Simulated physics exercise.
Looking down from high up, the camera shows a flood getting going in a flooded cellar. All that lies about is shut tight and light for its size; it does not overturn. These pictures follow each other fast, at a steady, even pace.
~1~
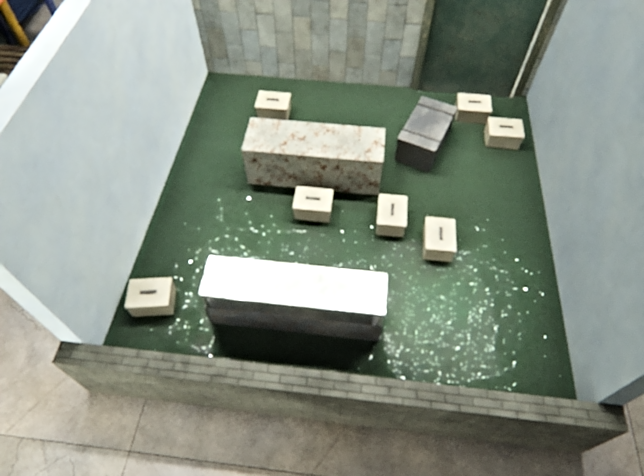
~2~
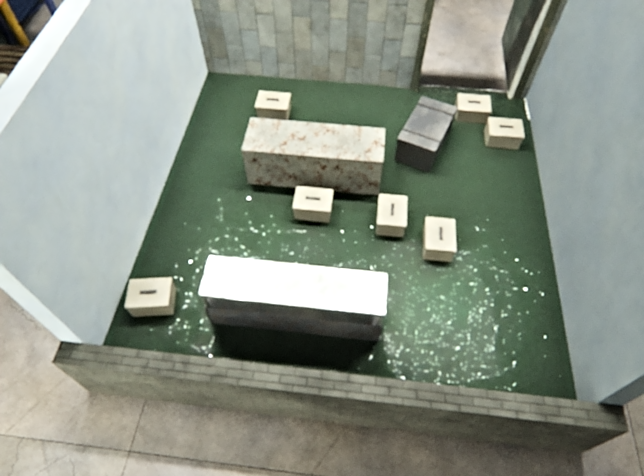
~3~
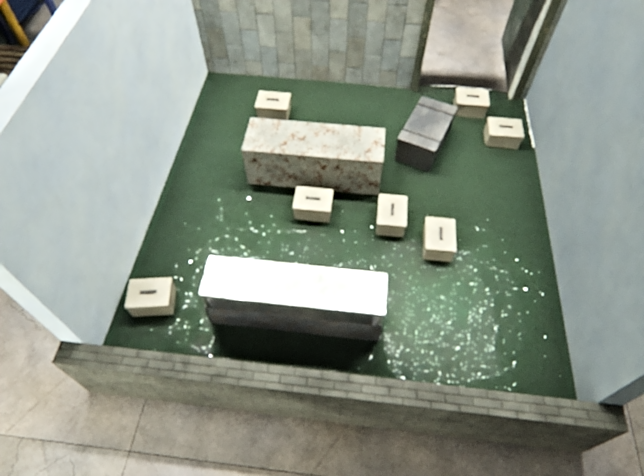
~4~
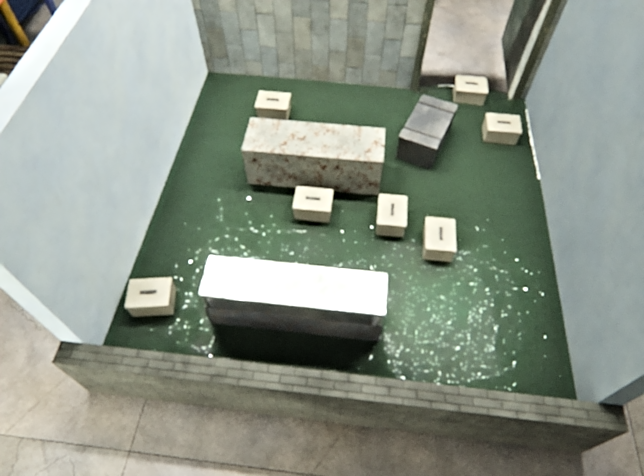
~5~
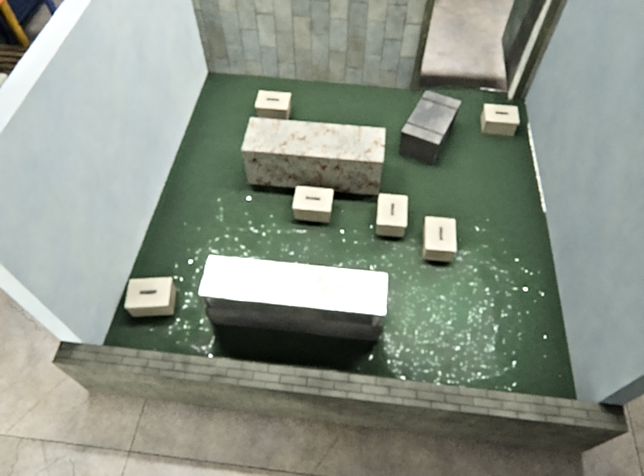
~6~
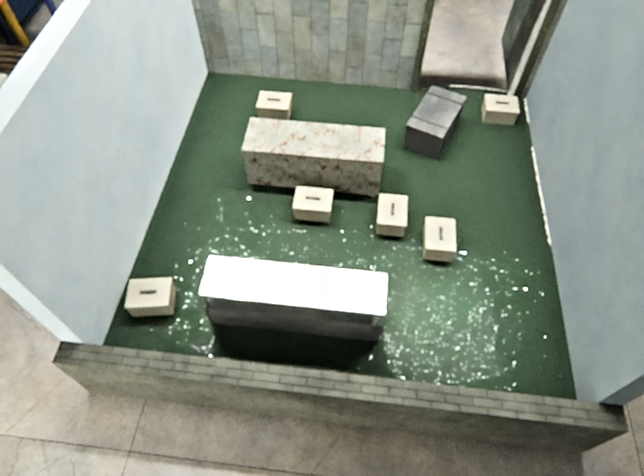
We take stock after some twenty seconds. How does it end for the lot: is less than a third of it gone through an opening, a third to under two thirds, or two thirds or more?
Two thirds or more of it.
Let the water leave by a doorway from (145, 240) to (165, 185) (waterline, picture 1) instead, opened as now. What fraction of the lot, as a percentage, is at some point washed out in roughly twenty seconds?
Roughly 50 %.
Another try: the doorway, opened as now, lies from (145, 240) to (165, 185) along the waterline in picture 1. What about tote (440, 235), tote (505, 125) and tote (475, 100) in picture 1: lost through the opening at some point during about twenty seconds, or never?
The three come to no escape, no escape and no escape, in that order.
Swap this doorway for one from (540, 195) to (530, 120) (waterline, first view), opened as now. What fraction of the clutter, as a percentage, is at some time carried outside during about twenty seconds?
80 %.
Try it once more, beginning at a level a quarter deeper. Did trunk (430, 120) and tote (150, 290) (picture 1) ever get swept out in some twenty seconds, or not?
First object: Carried off; second object: Never leaves.
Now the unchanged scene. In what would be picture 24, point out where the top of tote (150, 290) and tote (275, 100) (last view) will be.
Around (167, 269) for the first and around (372, 101) for the second.
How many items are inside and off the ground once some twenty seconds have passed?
2.
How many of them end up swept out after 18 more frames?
The number comes to 3.
A moment on, 2 of 8 are out; 6 afloat.
Next, 3 of 8 are out; 5 afloat.
Later, 6 of 8 are out; 2 afloat.
In the end, 6 of 8 are out; 2 afloat.
